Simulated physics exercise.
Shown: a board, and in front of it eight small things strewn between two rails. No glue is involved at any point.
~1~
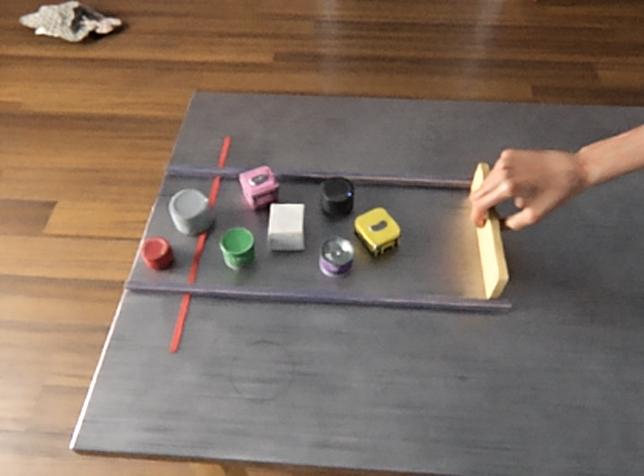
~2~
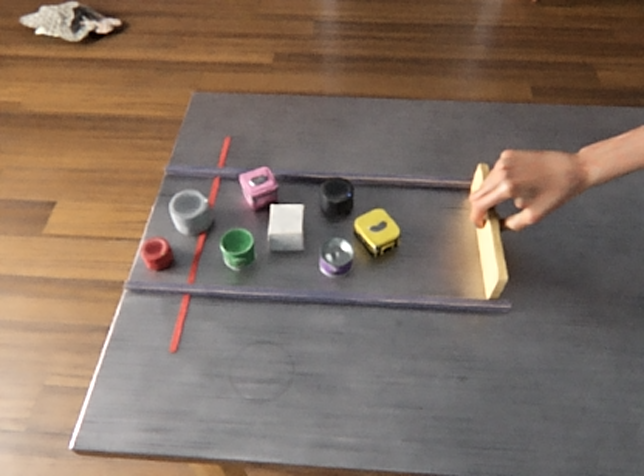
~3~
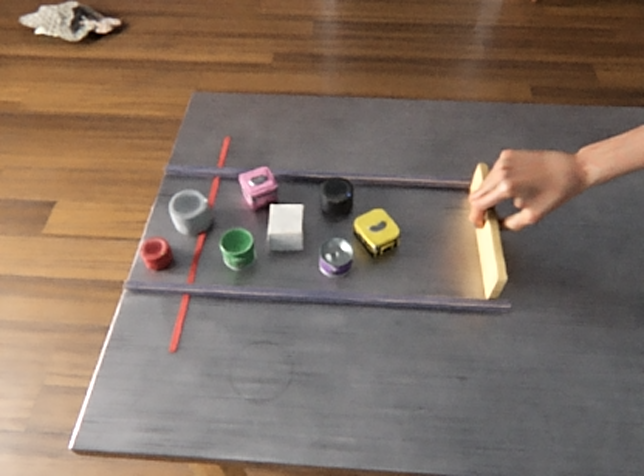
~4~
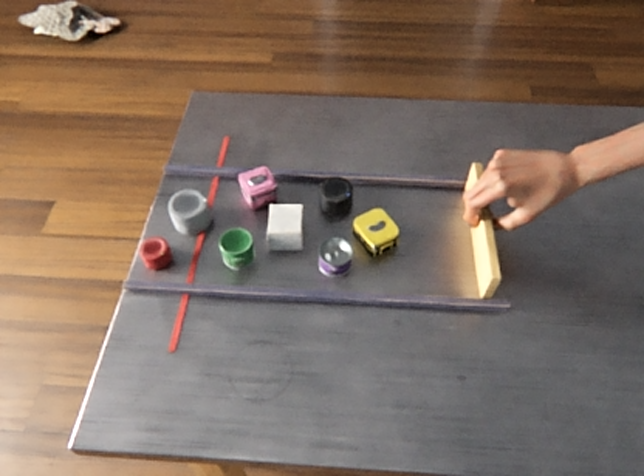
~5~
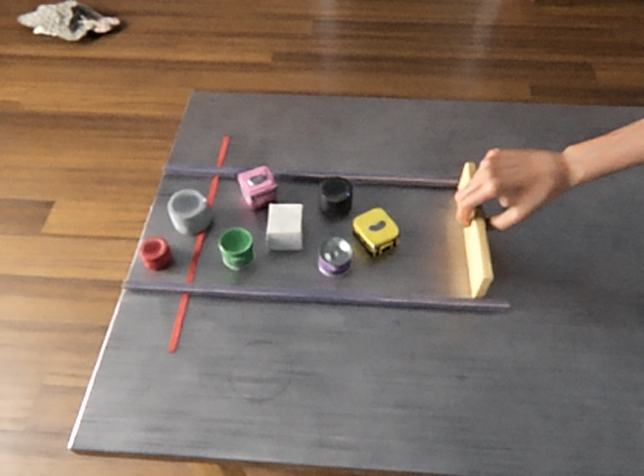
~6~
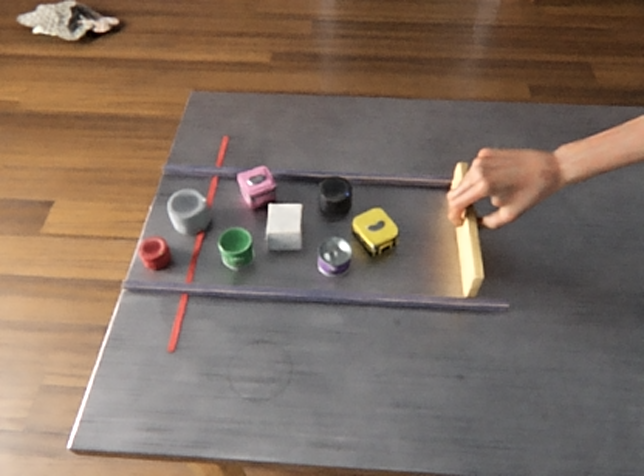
The clip opens on a dark tabletop where eight small objects sit strewn between two rails, some near a strip of red tape, with a hand gripping a pale board at the right. The hand then slides the board a short way left, while the objects stay where they are.
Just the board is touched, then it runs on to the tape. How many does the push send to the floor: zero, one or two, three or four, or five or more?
Drops: Fewer than three, some.
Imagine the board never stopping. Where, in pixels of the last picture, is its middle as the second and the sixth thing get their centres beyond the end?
The first one at (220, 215), the next at (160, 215).
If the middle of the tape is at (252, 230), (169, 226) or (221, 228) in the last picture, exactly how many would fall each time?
Going through them in order, you'd see 0, 5 and 1.
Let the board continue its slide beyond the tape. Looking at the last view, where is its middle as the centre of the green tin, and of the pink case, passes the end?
At (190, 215) for the green tin; at (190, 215) for the pink case.
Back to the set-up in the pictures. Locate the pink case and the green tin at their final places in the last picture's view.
They finish at roughly (165, 179) and (143, 250) respectively.
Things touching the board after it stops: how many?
Tally at the end: 3.
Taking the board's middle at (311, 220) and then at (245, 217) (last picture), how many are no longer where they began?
So 5, and at the other place 7.
Soon after, none off yet; red lid at rest near (155, 253); grey lid at rest near (190, 212); green tin at rest near (237, 249).
Then, none off yet; red lid at rest near (155, 253); grey lid at rest near (190, 212); green tin moving near (229, 252).
Further on, none off yet; red lid at rest near (154, 253); grey lid moved about its own width near (159, 210); green tin moved well along near (183, 252).
At rest, the number that fall off is one or two; fallen, grey lid and red lid.
